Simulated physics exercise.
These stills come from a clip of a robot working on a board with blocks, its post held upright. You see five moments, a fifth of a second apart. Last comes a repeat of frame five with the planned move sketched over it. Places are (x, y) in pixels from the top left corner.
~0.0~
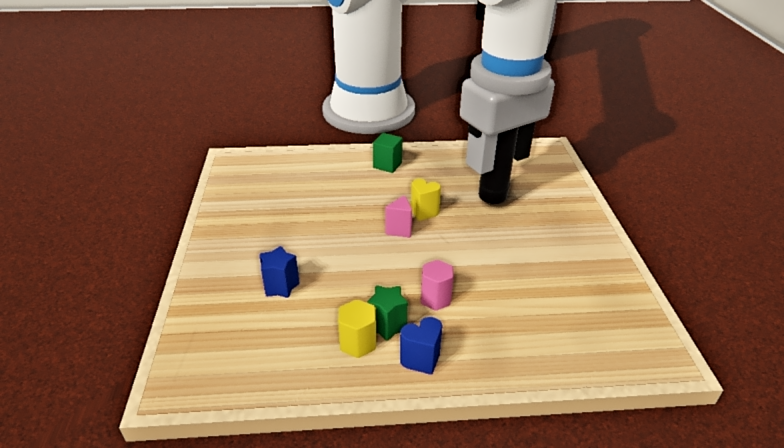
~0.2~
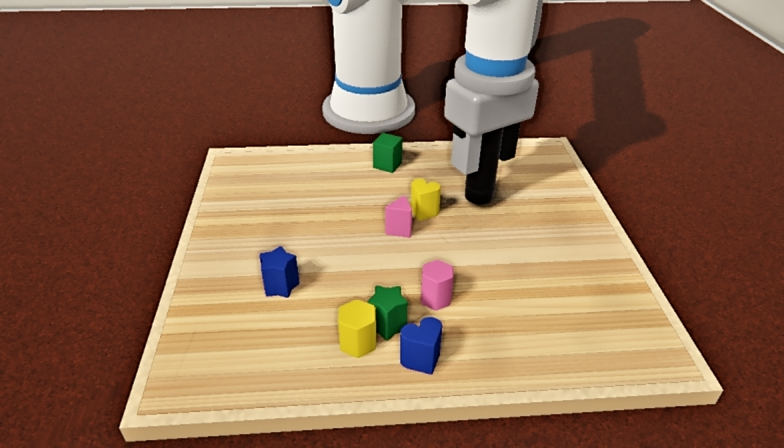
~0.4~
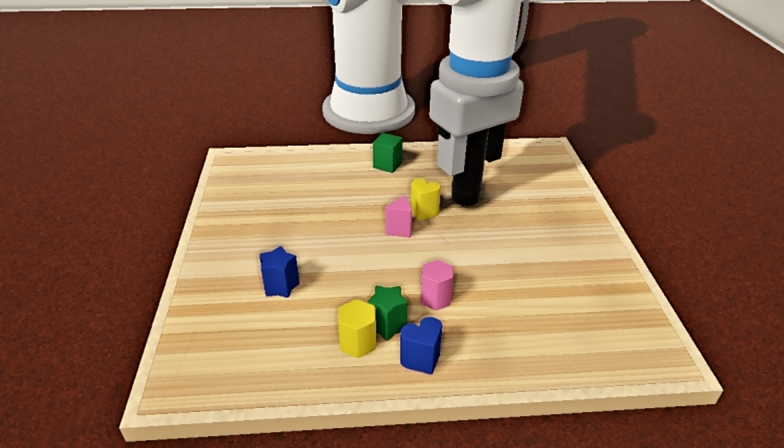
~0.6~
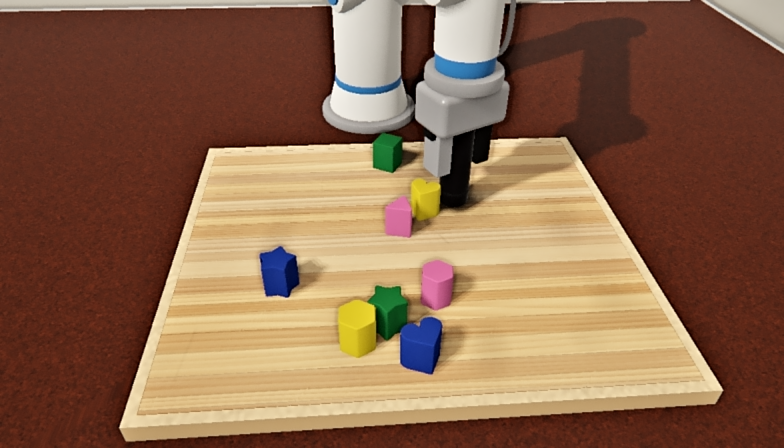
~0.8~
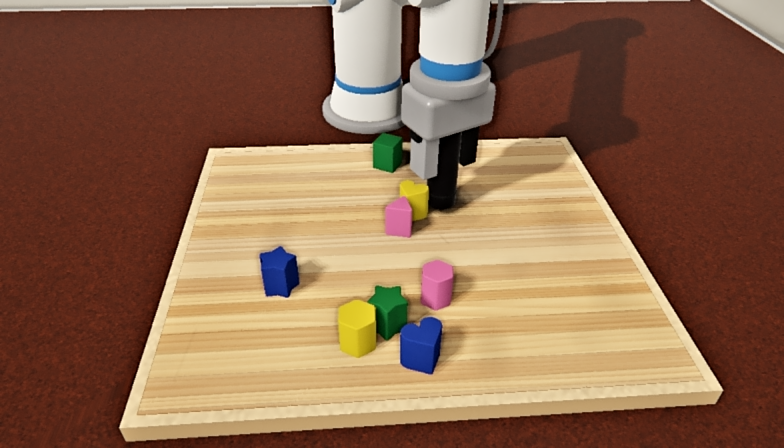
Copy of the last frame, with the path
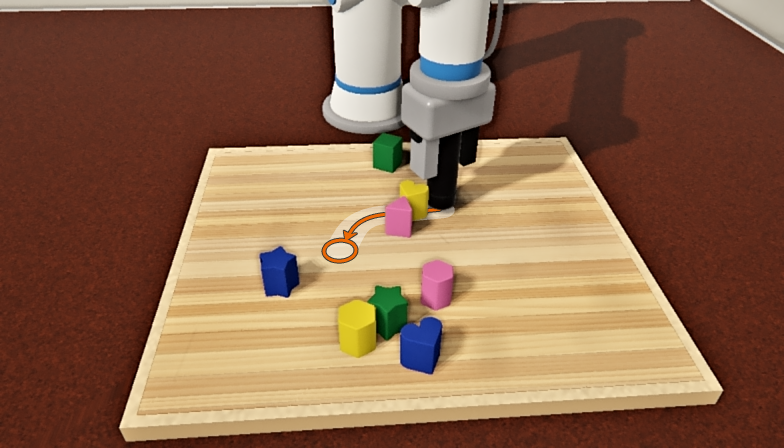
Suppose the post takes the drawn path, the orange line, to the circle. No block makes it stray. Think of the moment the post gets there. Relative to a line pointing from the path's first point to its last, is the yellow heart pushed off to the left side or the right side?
With start-to-end as forward, it shifts right.
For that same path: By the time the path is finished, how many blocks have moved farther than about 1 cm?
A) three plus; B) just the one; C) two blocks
B.
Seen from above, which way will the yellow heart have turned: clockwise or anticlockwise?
It spins clockwise.
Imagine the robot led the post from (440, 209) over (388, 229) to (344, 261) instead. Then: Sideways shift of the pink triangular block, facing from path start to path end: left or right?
Seen from start to end, it moves left.
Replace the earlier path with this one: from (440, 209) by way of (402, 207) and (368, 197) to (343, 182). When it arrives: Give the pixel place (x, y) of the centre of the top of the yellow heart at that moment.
It is at (363, 190).
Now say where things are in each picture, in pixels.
The first picture shows post's lower end (493, 197); blue star-shaped block (276, 258); pink triangular block (401, 204); yellow heart (425, 185).
The second picture shows post (479, 197); blocks still.
The third picture shows post (465, 198); blocks still.
The fourth picture shows post (453, 200); blocks still.
The fifth picture shows post (440, 202); blue star-shaped block (276, 258); pink triangular block (401, 204); yellow heart (413, 187).
Drawn move, from (440, 209) via (398, 213) and (358, 223), ending at (340, 250).
The first path, step by step. One third of the way, post (397, 206); pink triangular block (395, 205), turned 40° anticlockwise; yellow heart (368, 191).
Two thirds of the way, post (358, 216); pink triangular block (395, 205), turned 40° anticlockwise; yellow heart (328, 195), turned 40° clockwise.
At the end, post (340, 243); blue star-shaped block still; pink triangular block (395, 205), turned 40° anticlockwise; yellow heart (324, 198), turned 75° clockwise.
